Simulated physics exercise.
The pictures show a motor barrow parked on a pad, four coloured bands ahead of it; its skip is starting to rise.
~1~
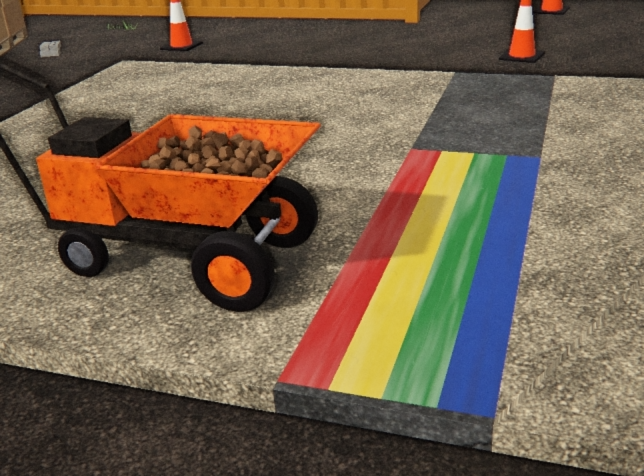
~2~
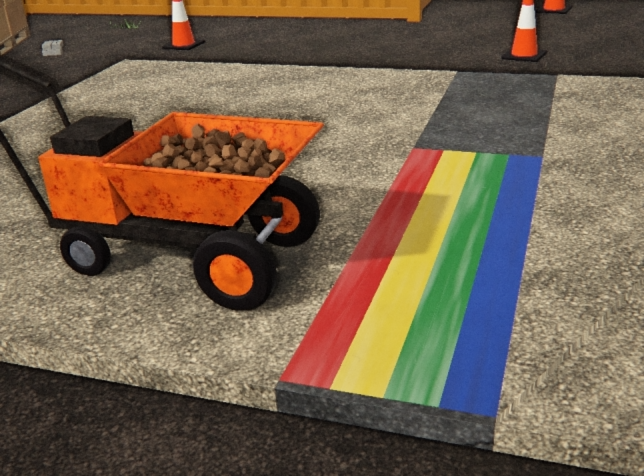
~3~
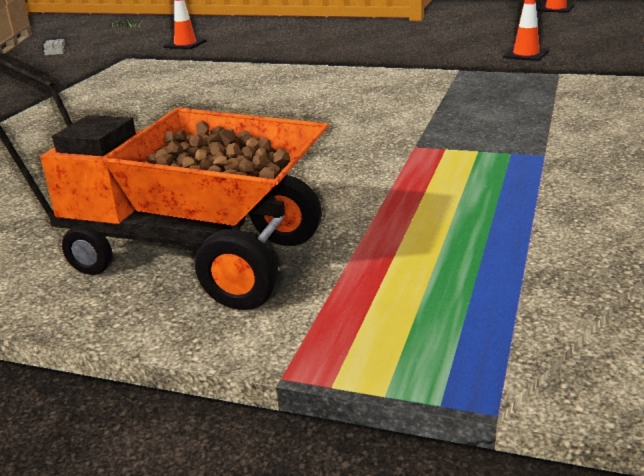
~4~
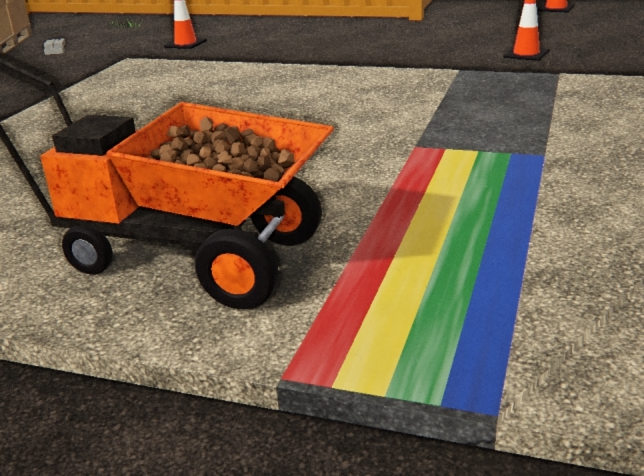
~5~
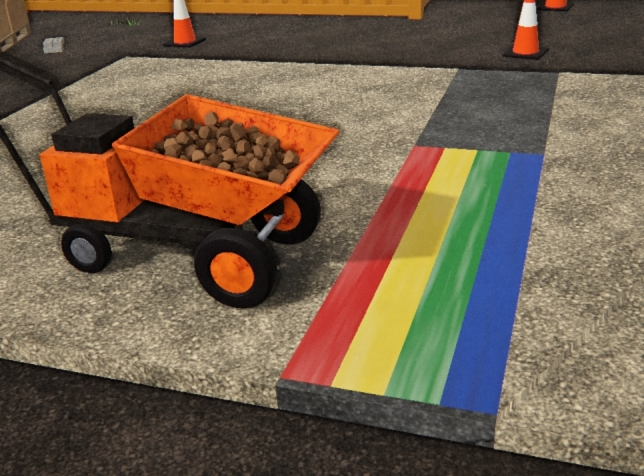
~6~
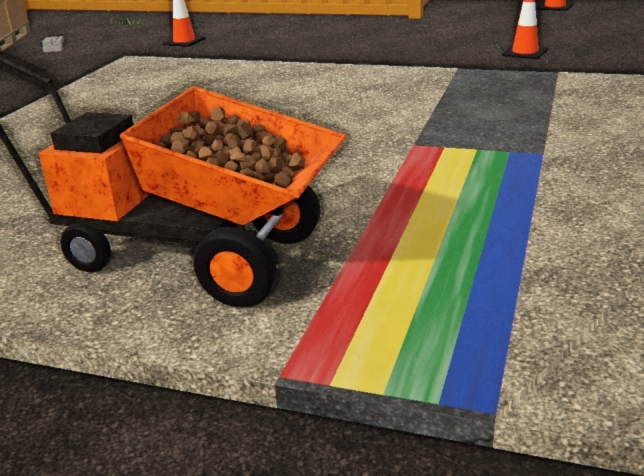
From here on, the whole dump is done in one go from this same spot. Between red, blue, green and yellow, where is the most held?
On yellow.
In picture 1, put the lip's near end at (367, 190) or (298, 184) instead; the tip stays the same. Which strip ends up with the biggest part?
Case 1 - the blue one; case 2 - the green strip.
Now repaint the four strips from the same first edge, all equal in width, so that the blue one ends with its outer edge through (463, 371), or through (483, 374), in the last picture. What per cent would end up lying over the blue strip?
In order, 10 % and 10 %.
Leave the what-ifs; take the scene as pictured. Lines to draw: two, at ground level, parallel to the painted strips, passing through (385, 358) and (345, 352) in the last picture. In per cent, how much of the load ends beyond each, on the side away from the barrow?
That's 30 per cent for the first and 60 per cent for the second.
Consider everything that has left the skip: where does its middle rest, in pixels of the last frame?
Once it all stops, the middle lies near (412, 281).
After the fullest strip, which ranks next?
That would be the green strip.
Shortly afterwards, skip tipped well over; the whole lot in the skip.
Next, skip tipped steeply; the bulk in the skip; only a few over the red strip; near a quarter over the yellow strip; only a few over the green strip.
Some moments later, skip tipped right over; near a quarter in the skip; a little over the red strip; near a third over the yellow strip; near a quarter over the green strip; only a few over the blue strip; only a few off the paint.
In the end, skip tipped right over; near a quarter in the skip; a little over the red strip; near a third over the yellow strip; near a quarter over the green strip; only a few over the blue strip; only a few off the paint.
